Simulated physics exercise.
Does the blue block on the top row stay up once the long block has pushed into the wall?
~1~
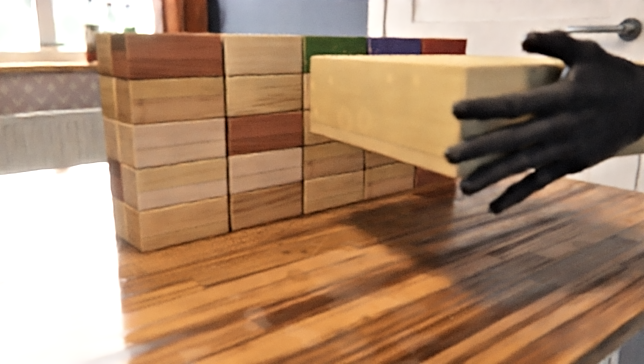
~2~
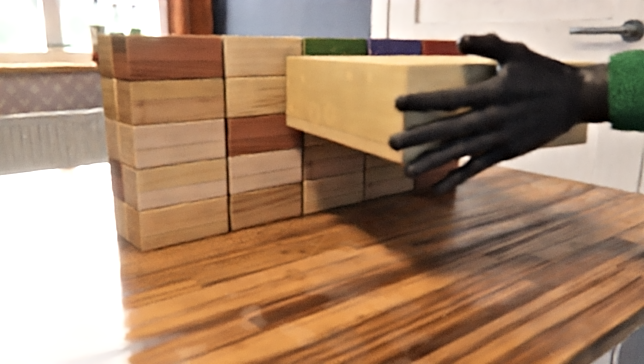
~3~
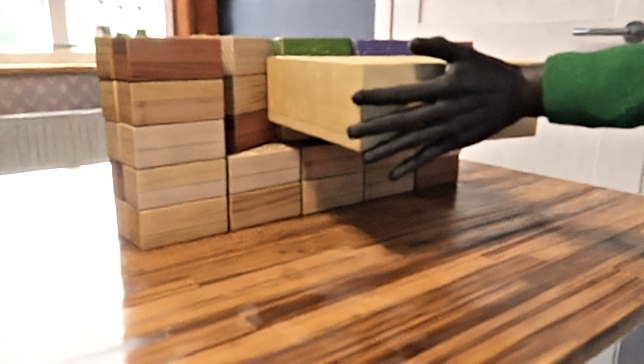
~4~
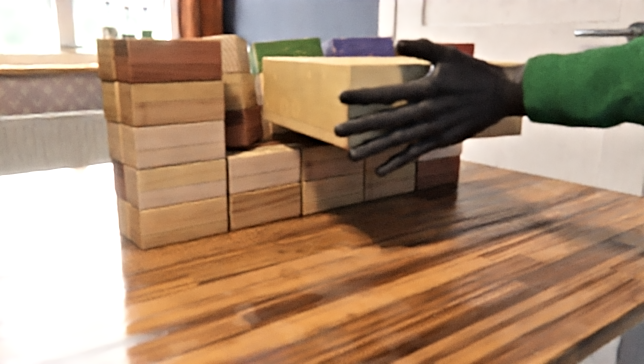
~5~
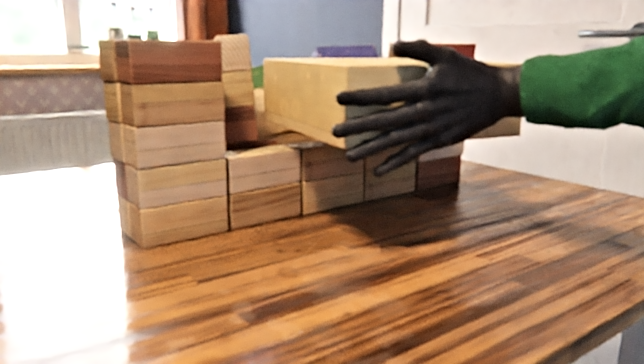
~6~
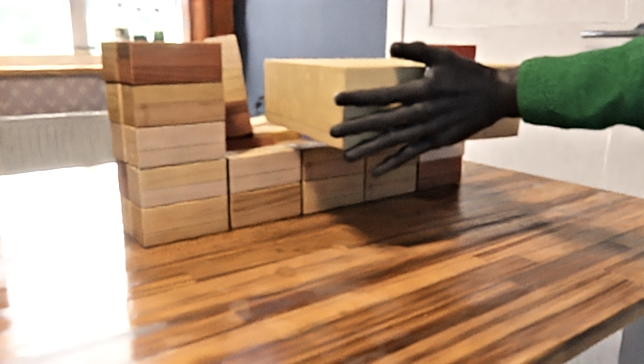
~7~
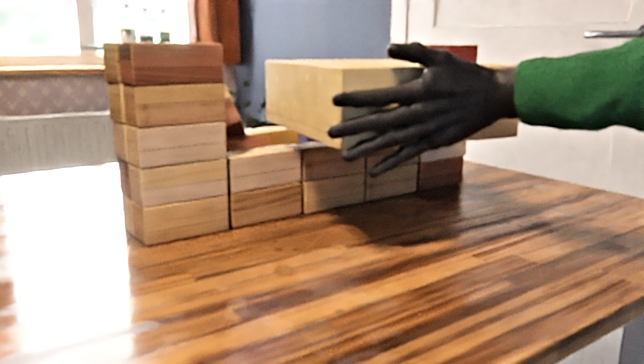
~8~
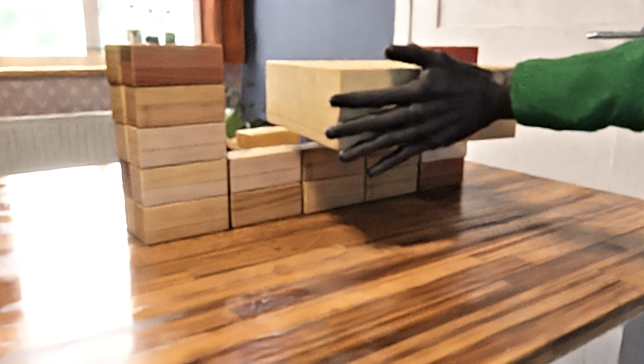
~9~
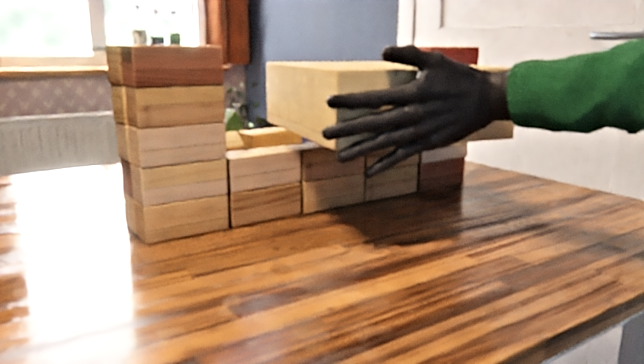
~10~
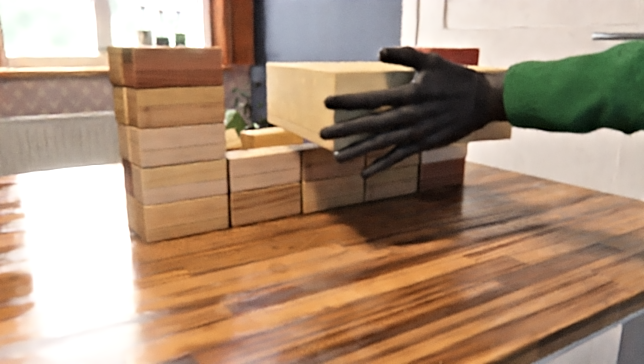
No, the blue block does not stay up. It tips away behind the long block and falls from the top row.
